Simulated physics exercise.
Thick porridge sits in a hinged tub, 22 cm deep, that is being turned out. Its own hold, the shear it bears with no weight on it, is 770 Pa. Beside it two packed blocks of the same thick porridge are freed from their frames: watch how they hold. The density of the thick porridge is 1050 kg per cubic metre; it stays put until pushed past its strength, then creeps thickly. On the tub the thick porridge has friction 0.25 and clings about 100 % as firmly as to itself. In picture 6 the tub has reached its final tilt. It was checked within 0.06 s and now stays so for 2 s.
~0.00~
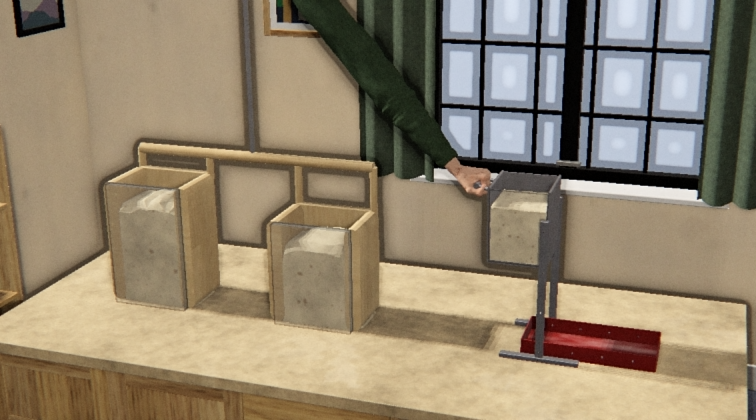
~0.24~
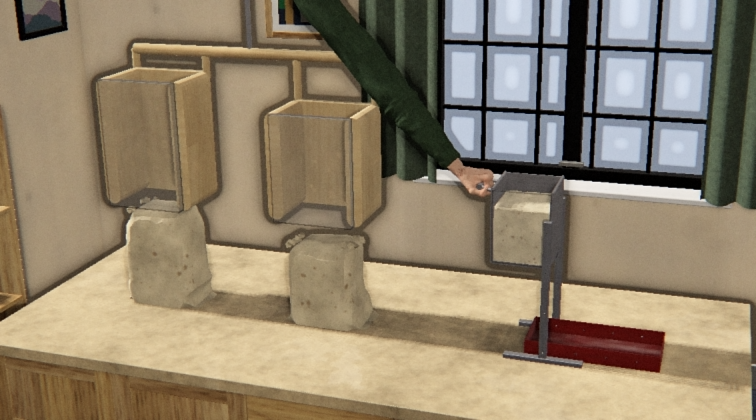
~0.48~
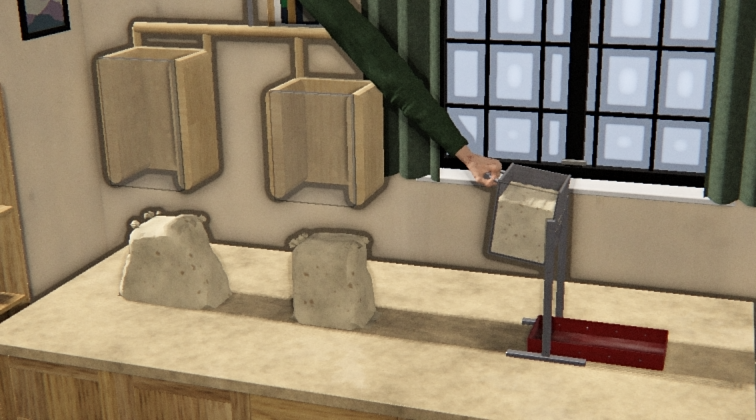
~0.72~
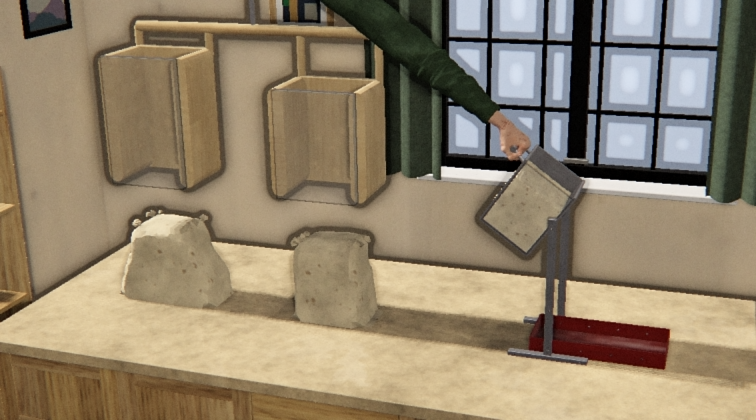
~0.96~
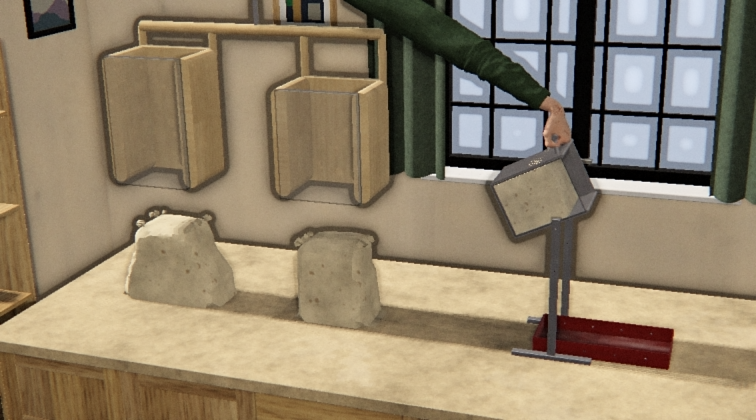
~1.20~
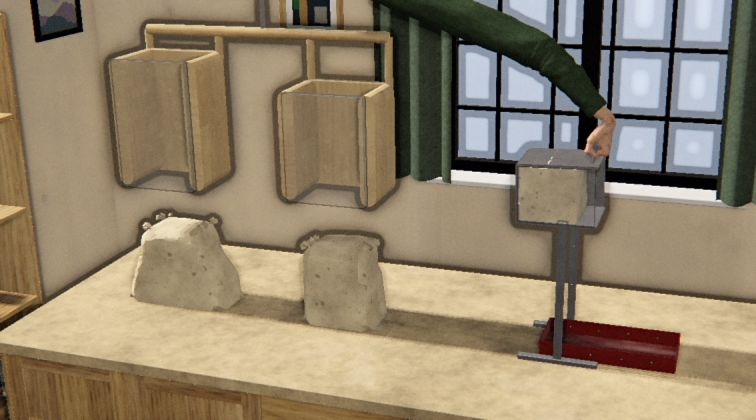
A green-sleeved arm tilting a tub of thick porridge rightward onto its side, after two wooden moulds lift off slumping pale blocks.
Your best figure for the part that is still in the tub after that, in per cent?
Expect roughly 100 %.
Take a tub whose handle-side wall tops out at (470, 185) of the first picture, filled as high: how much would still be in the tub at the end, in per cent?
It would be near 100 %.
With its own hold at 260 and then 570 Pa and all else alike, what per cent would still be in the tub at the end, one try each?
In that order: 75 %, 100 %.
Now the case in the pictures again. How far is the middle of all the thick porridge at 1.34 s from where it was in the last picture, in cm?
Some 0 cm.
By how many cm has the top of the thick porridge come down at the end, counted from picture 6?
Roughly 0 cm.
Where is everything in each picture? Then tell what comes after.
In the first picture, handle-side rim at (491, 189), tilt 0 degrees; highest point of the thick porridge at (526, 210); test blocks 37 cm, 28 cm high (left to right).
In the second picture, handle-side rim at (494, 190), tilt 0 degrees; highest point of the thick porridge at (530, 210); test blocks 34 cm, 28 cm high (left to right).
In the third picture, handle-side rim at (501, 182), tilt 8 degrees; highest point of the thick porridge at (504, 200); test blocks 28 cm, 27 cm high (left to right).
In the fourth picture, handle-side rim at (527, 163), tilt 35 degrees; highest point of the thick porridge at (519, 179); test blocks 28 cm, 27 cm high (left to right).
In the fifth picture, handle-side rim at (562, 158), tilt 64 degrees; highest point of the thick porridge at (547, 168); test blocks 28 cm, 27 cm high (left to right).
In the sixth picture, handle-side rim at (597, 171), tilt 89 degrees; highest point of the thick porridge at (570, 171); test blocks 28 cm, 27 cm high (left to right).
By 1.34 s, the tub is at 89 degrees and holds 100 %.
By 1.51 s, the tub is at 89 degrees and holds 100 %.
By 1.68 s, the tub is at 89 degrees and holds 100 %.
By 1.85 s, the tub is at 89 degrees and holds 100 %.
By 3.20 s, at the end, the tub is at 89 degrees and holds 100 %.
